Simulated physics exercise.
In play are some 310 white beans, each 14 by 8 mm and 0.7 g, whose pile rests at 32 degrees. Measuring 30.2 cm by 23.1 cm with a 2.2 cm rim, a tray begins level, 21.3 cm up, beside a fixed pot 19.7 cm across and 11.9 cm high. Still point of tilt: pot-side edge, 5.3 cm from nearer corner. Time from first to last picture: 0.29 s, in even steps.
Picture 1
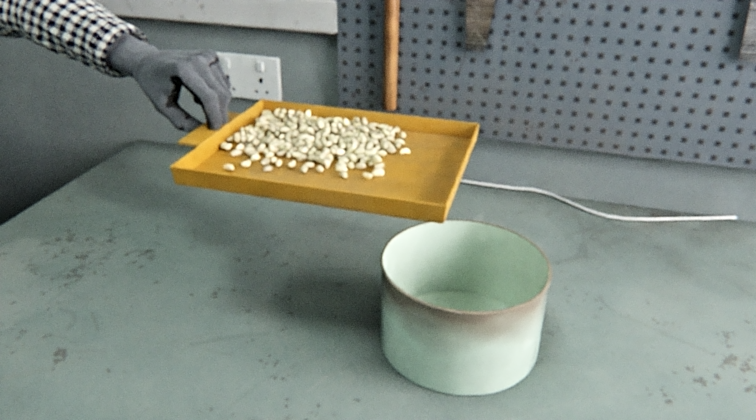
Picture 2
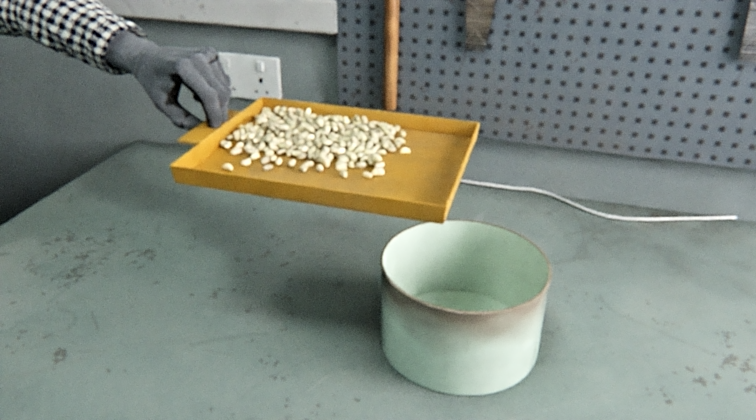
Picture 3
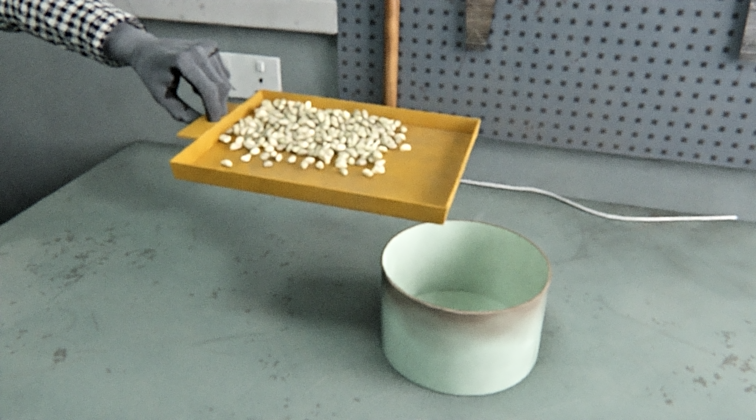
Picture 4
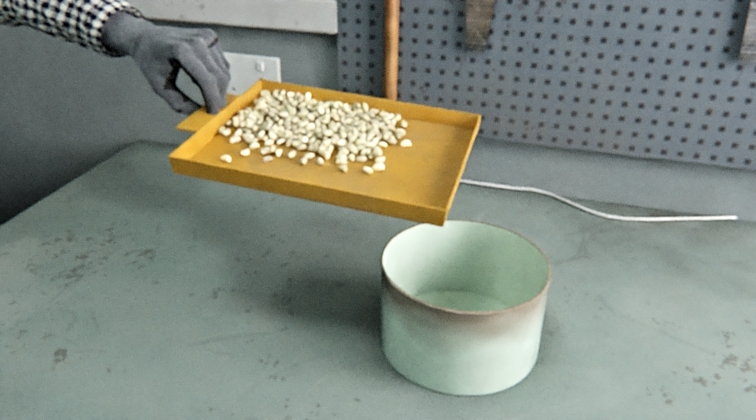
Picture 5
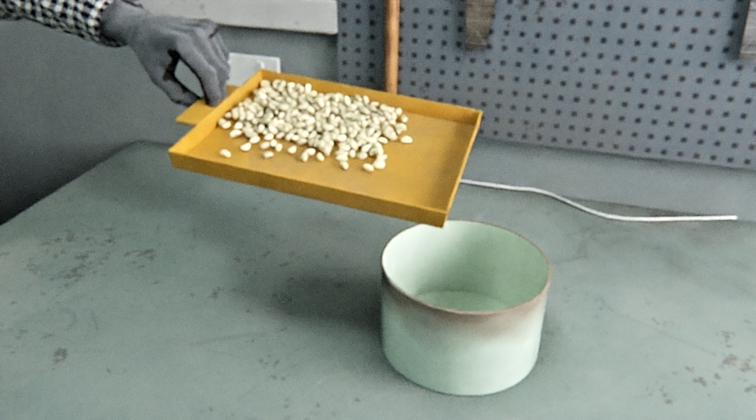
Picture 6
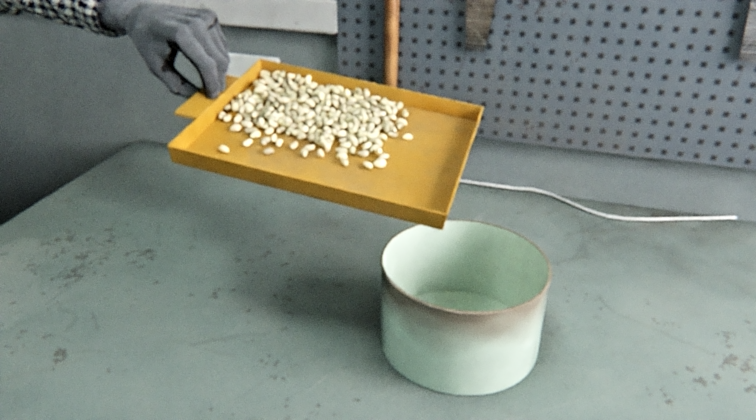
We see a gloved hand holding the handle of a yellow tray of white beans above a pale green pot, gradually raising the left side so the tray slants down to the right, while the beans stay bunched together.
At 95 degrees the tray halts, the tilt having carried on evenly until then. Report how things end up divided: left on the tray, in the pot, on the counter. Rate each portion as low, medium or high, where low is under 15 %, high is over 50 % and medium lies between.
Tray low, pot medium, counter high.
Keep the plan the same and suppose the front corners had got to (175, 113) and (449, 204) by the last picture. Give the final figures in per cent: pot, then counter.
Pot 55, counter 45.
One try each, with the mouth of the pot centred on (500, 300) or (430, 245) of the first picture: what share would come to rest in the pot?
About 80 and 0 per cent.
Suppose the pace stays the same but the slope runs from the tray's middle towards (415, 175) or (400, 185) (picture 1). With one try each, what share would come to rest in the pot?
Some 80 and 75 per cent.
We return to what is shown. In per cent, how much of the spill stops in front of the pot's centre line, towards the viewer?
About 100 percent of the spill.
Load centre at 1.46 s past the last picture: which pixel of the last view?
Near (418, 213).
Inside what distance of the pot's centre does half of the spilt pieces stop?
I'd say around 20 centimetres.
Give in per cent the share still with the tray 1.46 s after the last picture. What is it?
It works out to near 70 per cent of the load.
Then, 0.87 s after the last picture, tilt 50 degrees; the tray holds 95 %, the pot 0 %.
Then, 1.46 s after the last picture, tilt 76 degrees; the tray holds 70 %, the pot 5 %.
Then, 2.11 s after the last picture, tilt 95 degrees; the tray holds 5 %, the pot 30 %.
In the end, tray 0 %, pot 35 %, counter 65 %.
